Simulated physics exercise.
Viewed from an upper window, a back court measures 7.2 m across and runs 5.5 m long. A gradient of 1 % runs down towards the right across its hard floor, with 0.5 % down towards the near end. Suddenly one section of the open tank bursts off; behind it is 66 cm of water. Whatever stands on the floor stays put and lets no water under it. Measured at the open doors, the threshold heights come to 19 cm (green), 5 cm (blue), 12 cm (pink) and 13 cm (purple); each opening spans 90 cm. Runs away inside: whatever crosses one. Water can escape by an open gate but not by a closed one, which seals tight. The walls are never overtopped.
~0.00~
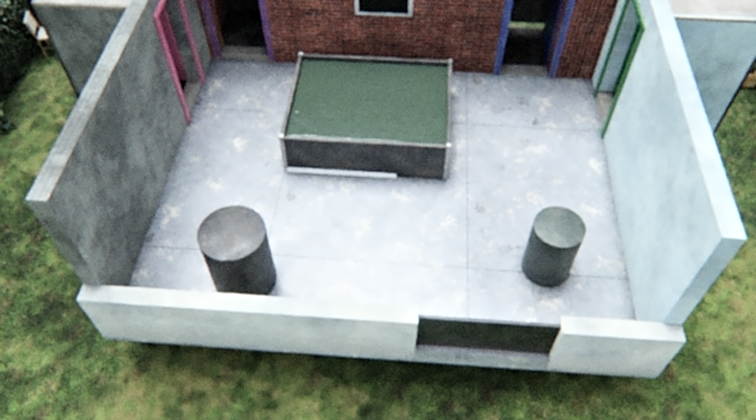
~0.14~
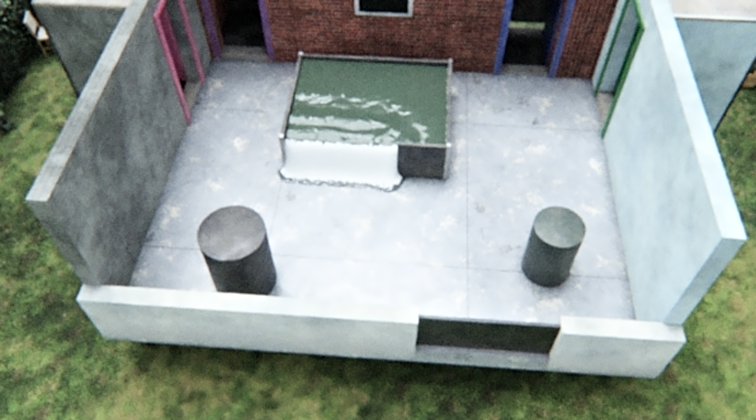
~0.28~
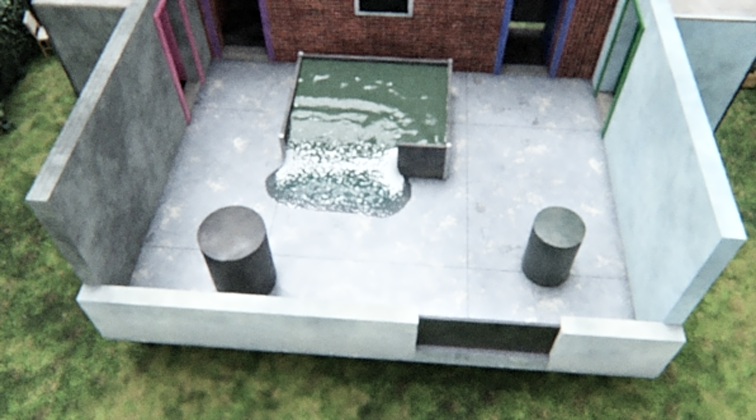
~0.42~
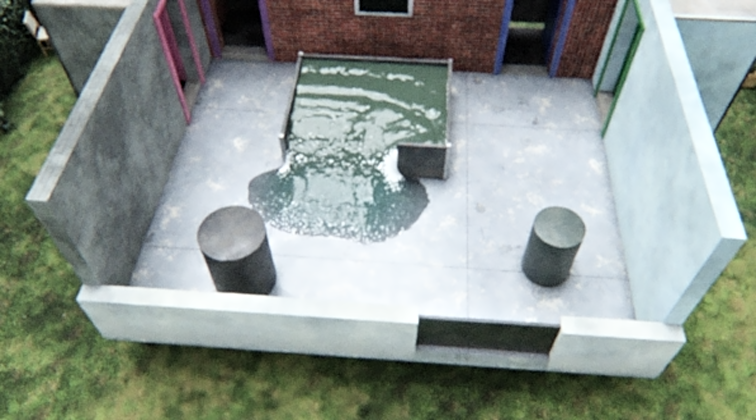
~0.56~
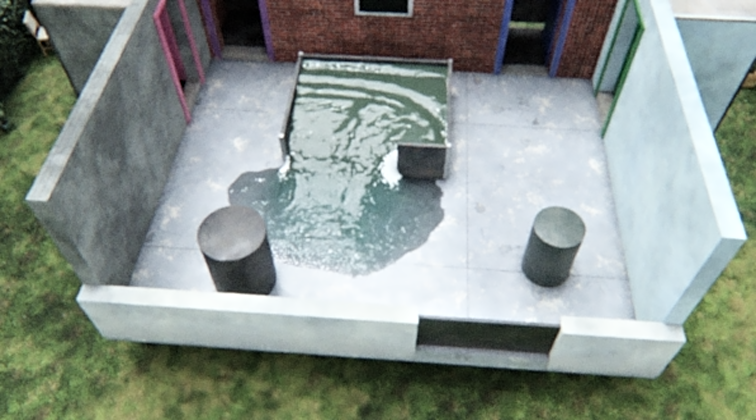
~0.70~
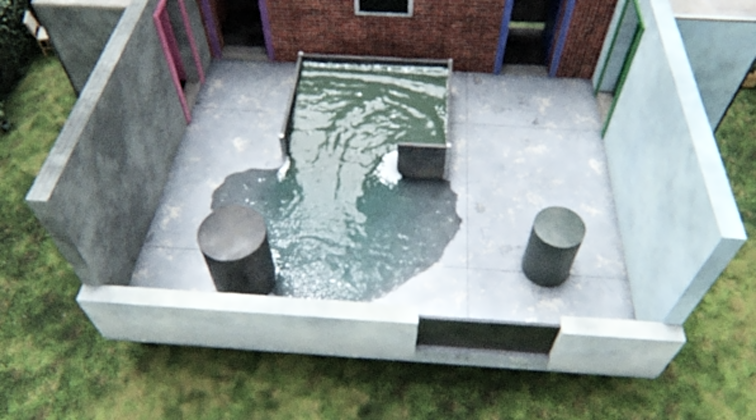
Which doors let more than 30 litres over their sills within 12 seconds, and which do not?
Result: Green door: Fails to top it. Blue door: Tops it. Pink door: Fails to top it. Purple door: Fails to top it.
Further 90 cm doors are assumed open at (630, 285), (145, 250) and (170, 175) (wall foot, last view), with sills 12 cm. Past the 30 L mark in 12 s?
Note, doorways in listed order: Goes beyond, goes beyond, stays short.
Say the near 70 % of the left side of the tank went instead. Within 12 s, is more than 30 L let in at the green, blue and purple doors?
Green falls short; blue falls short; purple exceeds.
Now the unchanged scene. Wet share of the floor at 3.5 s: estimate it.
55 %.
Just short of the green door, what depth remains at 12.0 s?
Depth: ~ 13.0 cm.
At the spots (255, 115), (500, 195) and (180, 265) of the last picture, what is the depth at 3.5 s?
Around 0 cm, 2 cm and 24 cm, in the order given.
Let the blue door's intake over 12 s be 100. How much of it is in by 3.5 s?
Fraction in by then: Around 0 per cent.
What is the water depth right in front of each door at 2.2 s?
Depths: Green door 0 cm, blue door 0 cm, pink door 0 cm, purple door 0 cm.
After 1.4 s water covers 30 % of the floor and is deepest (46 cm) near (286, 324); green door not reached, blue door not reached, pink door not reached, purple door not reached.
After 2.2 s water covers 35 % of the floor and is deepest (44 cm) near (299, 325); green door not reached, blue door not reached, pink door not reached, purple door not reached.
After 3.5 s water covers 55 % of the floor and is deepest (36 cm) near (630, 349); green door not reached, blue door not reached, pink door not reached, purple door not reached.
After 7.0 s water covers 95 % of the floor and is deepest (21 cm) near (626, 325); green door 12 cm at the sill, 0 L in, blue door 15 cm at the sill, 51 L in, pink door 5 cm at the sill, 0 L in, purple door 15 cm at the sill, 5 L in.
After 12.0 s water covers 100 % of the floor and is deepest (16 cm) near (595, 211); green door 13 cm at the sill, 0 L in, blue door 13 cm at the sill, 225 L in, pink door 10 cm at the sill, 0 L in, purple door 9 cm at the sill, 7 L in.
